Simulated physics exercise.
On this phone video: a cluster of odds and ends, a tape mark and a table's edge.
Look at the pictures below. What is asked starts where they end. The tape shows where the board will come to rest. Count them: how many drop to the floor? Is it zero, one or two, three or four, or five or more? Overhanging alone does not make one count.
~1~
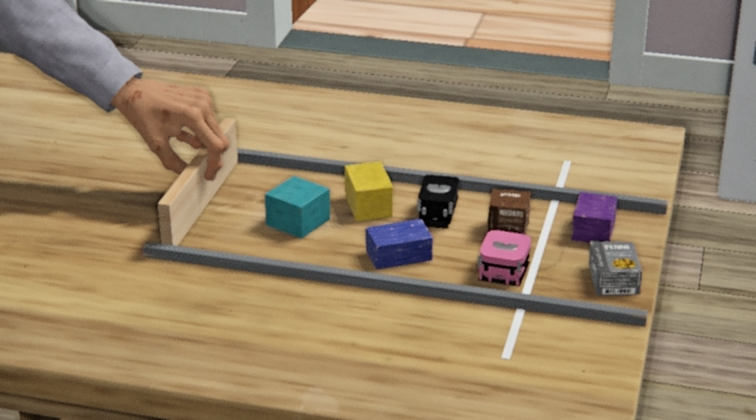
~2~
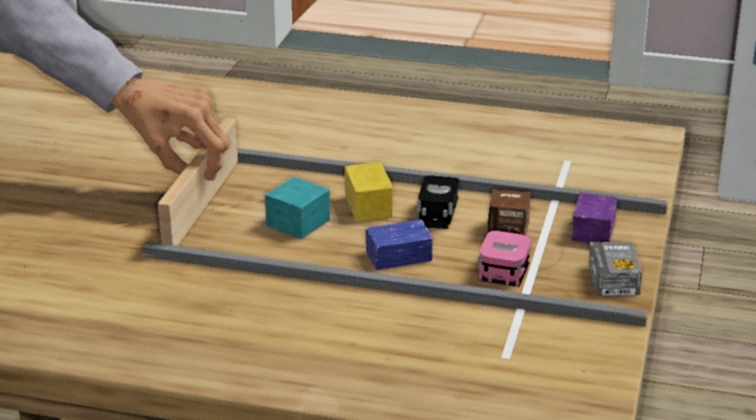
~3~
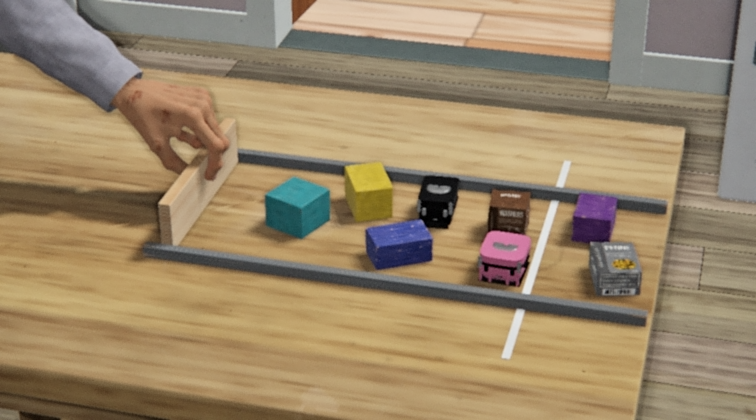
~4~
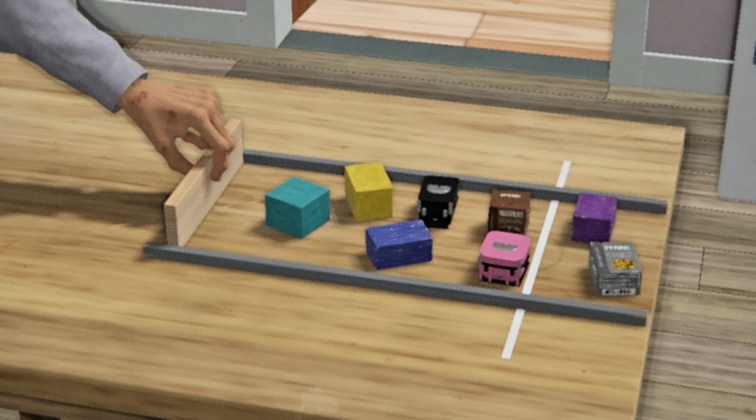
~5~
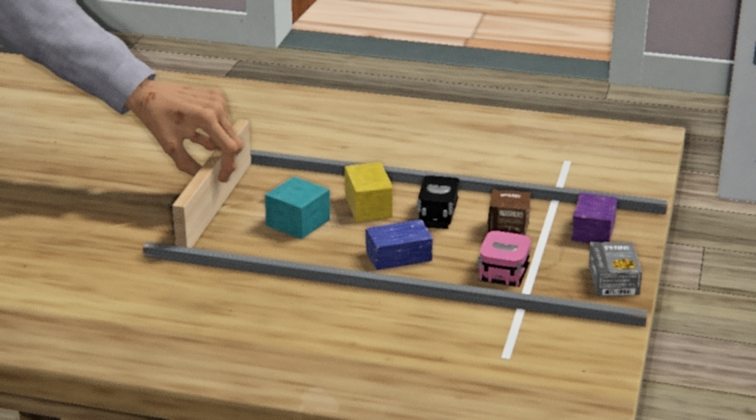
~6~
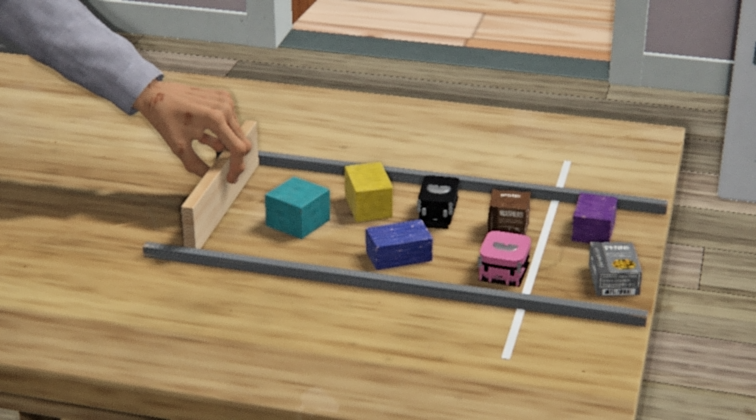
From what I see, the table loses one or two of them.
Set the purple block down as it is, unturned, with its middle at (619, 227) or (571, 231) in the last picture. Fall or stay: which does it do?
At the first spot it remains in place, and at the second it drops over the edge.
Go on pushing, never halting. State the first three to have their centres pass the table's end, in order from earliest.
In order: The grey box, the purple block and the pink case.
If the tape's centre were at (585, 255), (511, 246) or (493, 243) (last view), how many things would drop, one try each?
Respectively 3, 0 and 0.
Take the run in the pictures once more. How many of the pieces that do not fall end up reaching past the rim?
It's 1.
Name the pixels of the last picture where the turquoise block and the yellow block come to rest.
The turquoise block stops around (563, 239); the yellow block around (578, 204).
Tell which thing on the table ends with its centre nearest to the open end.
Nearest at the end: The purple block.
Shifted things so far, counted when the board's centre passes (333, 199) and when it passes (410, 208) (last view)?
2, then 5.
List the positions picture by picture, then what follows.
Grey box (615, 268); purple block (594, 219); pink case (505, 259); board (200, 182); tape (540, 249), in the first frame.
Purple block (594, 219); turquoise block (298, 207), in the second frame.
Pink case (505, 259); brown box (509, 215), in the third frame.
Grey box (615, 268); yellow block (368, 192), in the fourth frame.
Purple block (594, 219); blue block (399, 245), in the fifth frame.
Grey box (615, 268); purple block (594, 219); pink case (505, 259); board (222, 185); tape (540, 249), in the sixth frame.
Soon after, none off yet; grey box at rest near (615, 268); purple block at rest near (594, 219); pink case at rest near (505, 259).
In the end, the number that fall off is one or two; gone, grey box.
